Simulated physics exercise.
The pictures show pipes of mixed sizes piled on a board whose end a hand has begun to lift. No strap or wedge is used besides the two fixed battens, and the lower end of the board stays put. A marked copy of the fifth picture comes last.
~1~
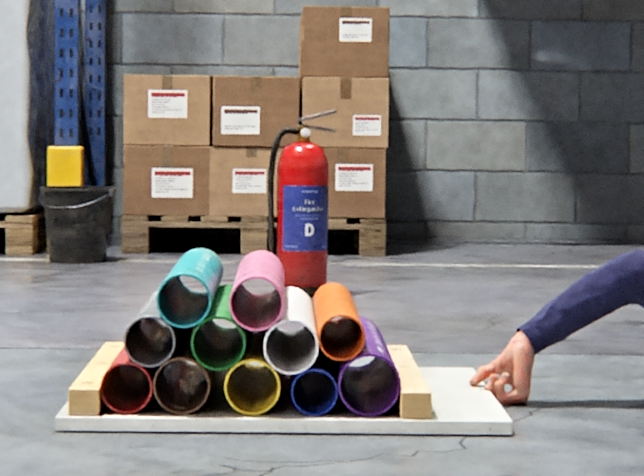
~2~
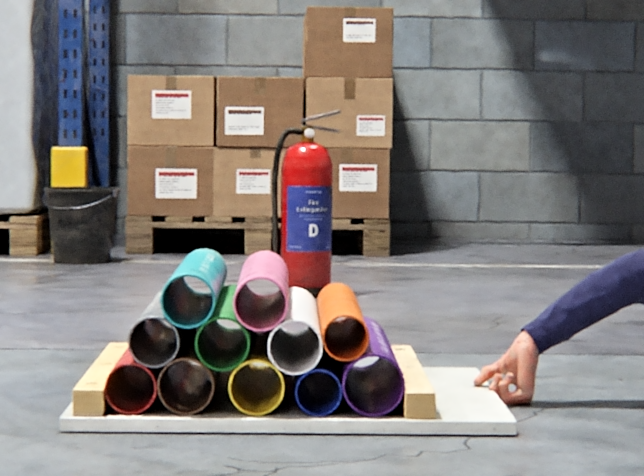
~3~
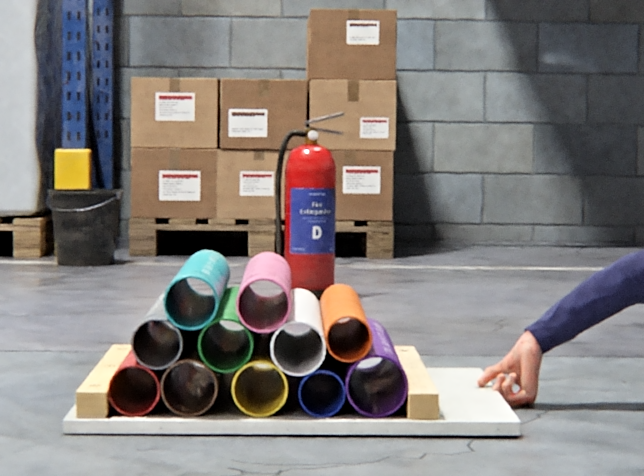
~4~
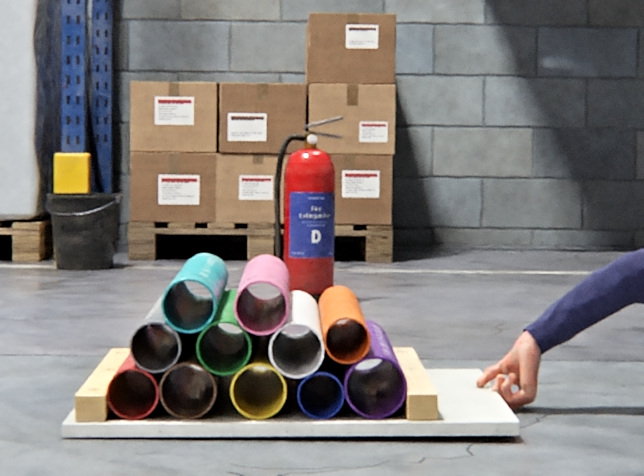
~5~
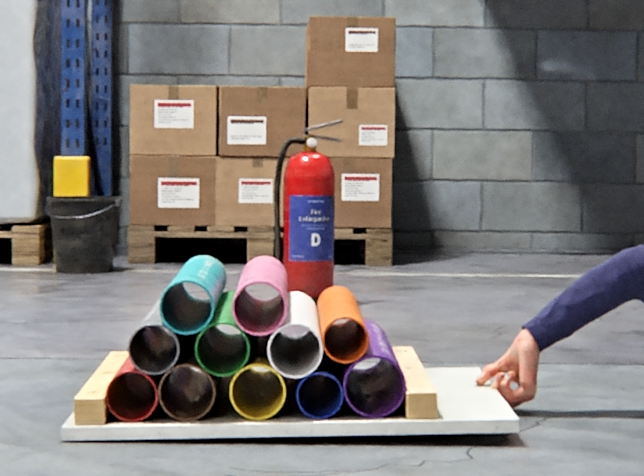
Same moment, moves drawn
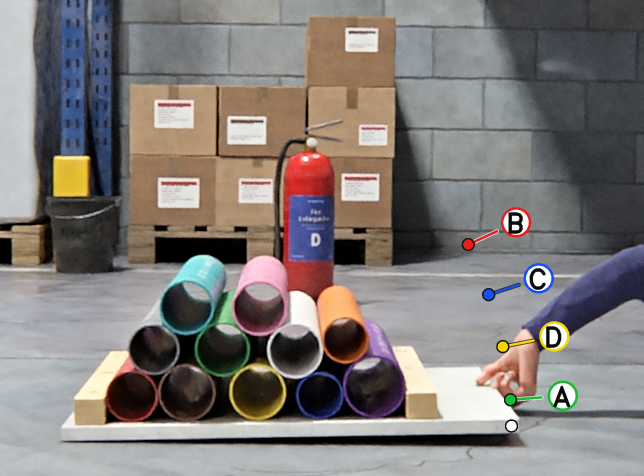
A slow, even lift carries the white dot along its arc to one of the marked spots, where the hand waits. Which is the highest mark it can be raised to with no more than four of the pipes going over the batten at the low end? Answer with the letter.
The answer is mark C.
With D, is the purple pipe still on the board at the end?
Yes, with D.
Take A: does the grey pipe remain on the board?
Yes, with A.
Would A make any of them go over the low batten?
No, at A.
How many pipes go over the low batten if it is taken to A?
It comes to none.
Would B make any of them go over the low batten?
Yes.
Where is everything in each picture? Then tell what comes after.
The first picture shows red pipe (126, 388); brown pipe (182, 386); yellow pipe (253, 387).
The second picture shows yellow pipe (257, 388); blue pipe (319, 392).
The third picture shows board (292, 385); purple pipe (377, 386); orange pipe (349, 339); grey pipe (157, 343).
The fourth picture shows board (292, 388); red pipe (133, 394); brown pipe (188, 391).
The fifth picture shows board (291, 388); red pipe (132, 396); brown pipe (187, 392).
On the copy, A at (511, 400); B at (468, 245); C at (488, 295); D at (503, 347); the white dot at (511, 426).
On C. First, board at 14°.
Then, board at 19°.
Finally, board at 19°, one over the low batten (grey).
By contrast, A none over the low batten; B six over the low batten; D none over the low batten.
